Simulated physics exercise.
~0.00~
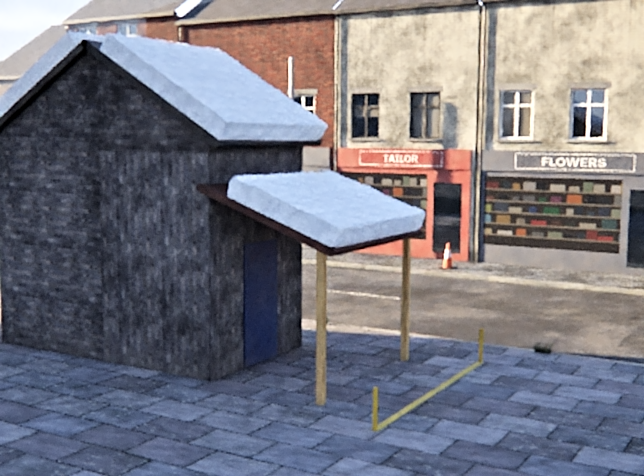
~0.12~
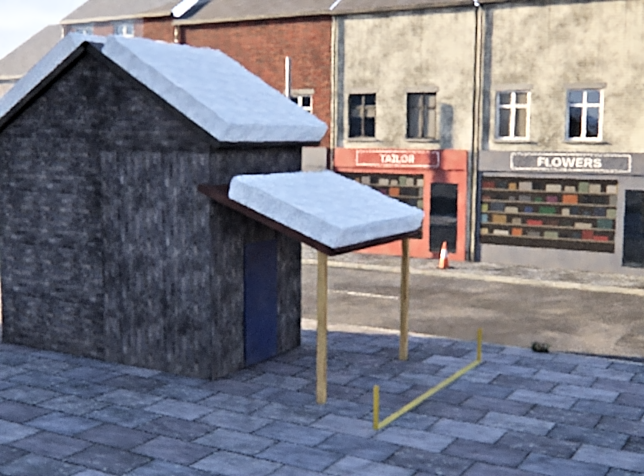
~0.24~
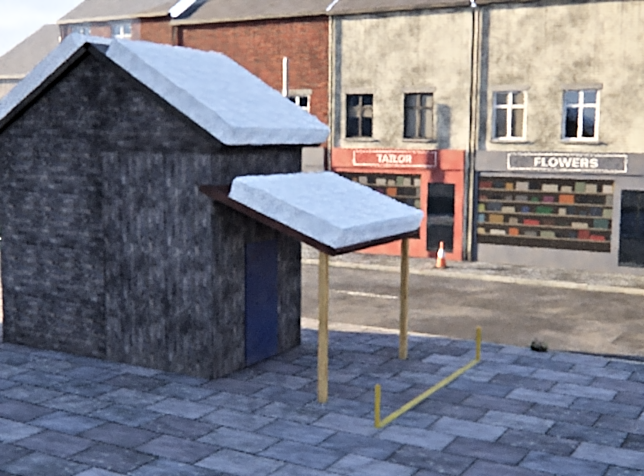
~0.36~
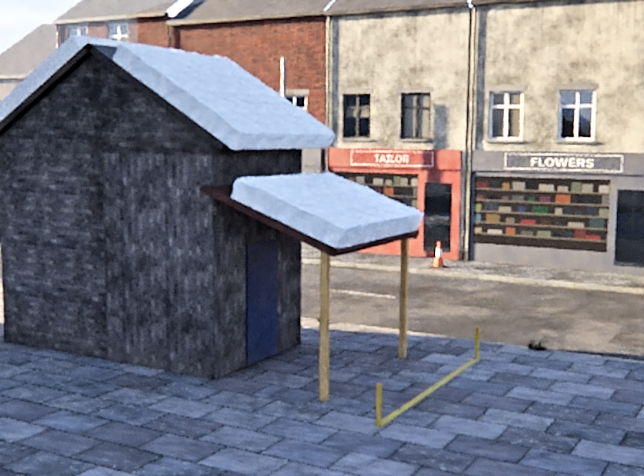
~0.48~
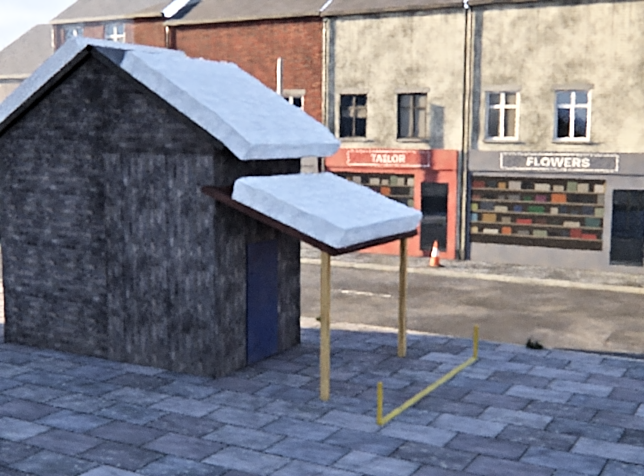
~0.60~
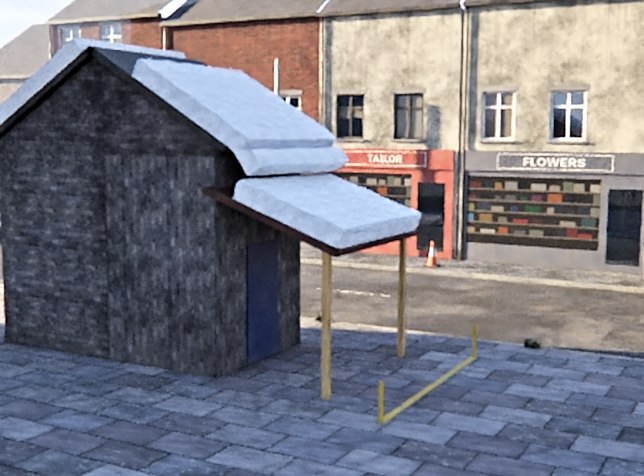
A thick slab of snow slid slowly down the roof of a small dark house, pushed out past its edge above the snow-covered porch roof, and began cracking as its front drooped.
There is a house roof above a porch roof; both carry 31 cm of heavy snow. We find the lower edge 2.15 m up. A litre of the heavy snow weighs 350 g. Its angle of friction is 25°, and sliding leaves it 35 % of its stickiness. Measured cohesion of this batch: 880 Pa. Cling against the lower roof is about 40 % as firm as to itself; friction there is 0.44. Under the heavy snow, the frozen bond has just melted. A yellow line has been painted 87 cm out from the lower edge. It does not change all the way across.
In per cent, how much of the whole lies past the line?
31 per cent.
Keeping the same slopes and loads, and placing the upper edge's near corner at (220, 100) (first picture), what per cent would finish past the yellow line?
Result: Near 55 %.
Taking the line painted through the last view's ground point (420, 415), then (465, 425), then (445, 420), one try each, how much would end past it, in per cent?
I'd guess near 22 %, then near 8 %, and near 12 % on the last try.
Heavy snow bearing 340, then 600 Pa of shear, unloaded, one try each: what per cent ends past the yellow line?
Try one gives 55 per cent, try two gives 45 per cent.
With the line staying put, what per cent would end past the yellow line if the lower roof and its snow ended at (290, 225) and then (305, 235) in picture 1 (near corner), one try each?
50 %, 40 %.
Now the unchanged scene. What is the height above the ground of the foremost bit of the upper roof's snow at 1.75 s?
Measured height: Approx. 1.2 m.
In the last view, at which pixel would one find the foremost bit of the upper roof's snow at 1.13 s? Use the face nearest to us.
It lies at around (326, 213) in the last picture.
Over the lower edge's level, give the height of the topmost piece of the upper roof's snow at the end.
About 1.0 m above the lower edge.
After 1.13 s, none is below the lower edge and 0 % is past the line.
After 1.75 s, 10 % is below the lower edge and 1 % is past the line.
After 2.38 s, 46 % is below the lower edge and 25 % is past the line.
After 3.00 s, 55 % is below the lower edge and 31 % is past the line.
After 5.00 s, at the end, 56 % is below the lower edge and 31 % is past the line.
